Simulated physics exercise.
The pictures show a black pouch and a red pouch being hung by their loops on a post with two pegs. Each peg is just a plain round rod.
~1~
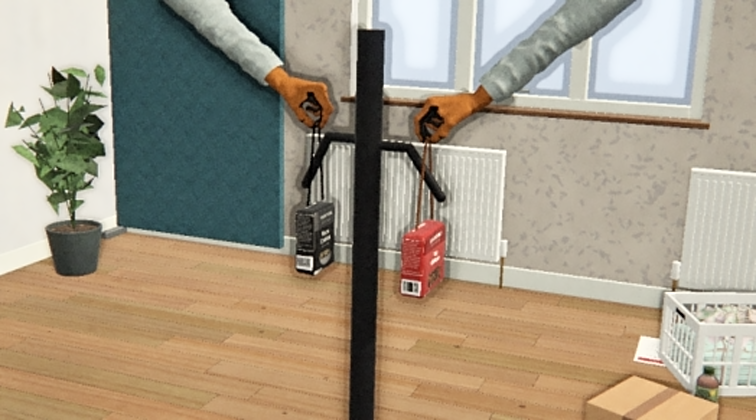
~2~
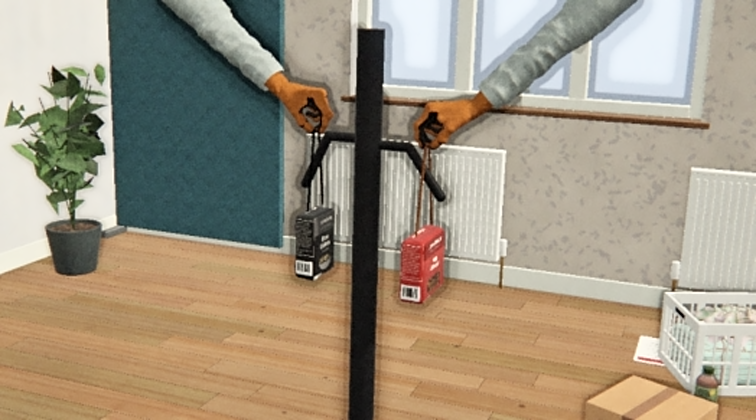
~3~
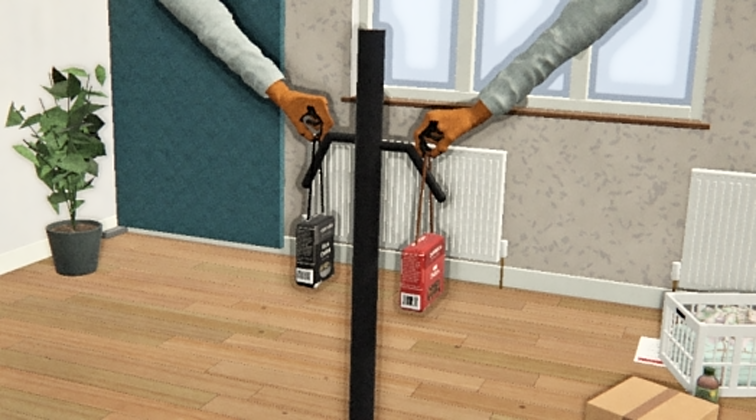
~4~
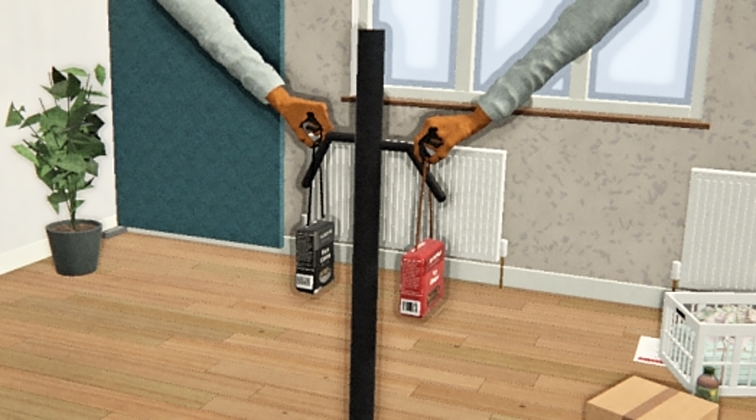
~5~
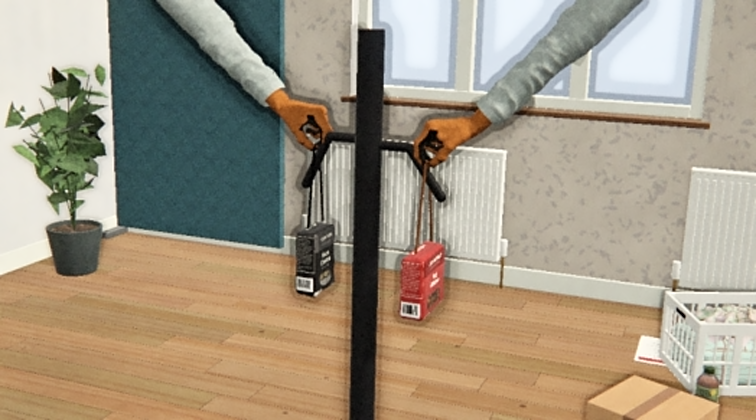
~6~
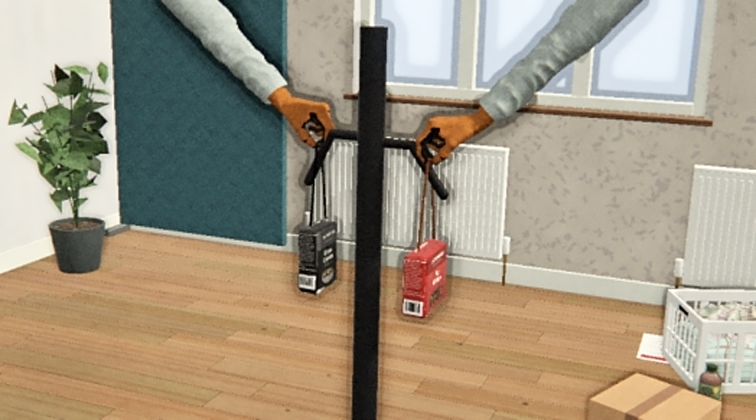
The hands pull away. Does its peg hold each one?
The black pouch: No; the red pouch: No.
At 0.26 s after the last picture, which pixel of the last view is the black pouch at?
Its middle is around pixel (317, 332) at that moment.
Then, 0.26 s after the last picture, black pouch falling near (317, 332); red pouch falling near (422, 356).
Then, 0.48 s after the last picture, black pouch on the floor; red pouch on the floor.
At rest, black pouch on the floor; red pouch on the floor. The black pouch slips off its peg and the red pouch drops to the floor.
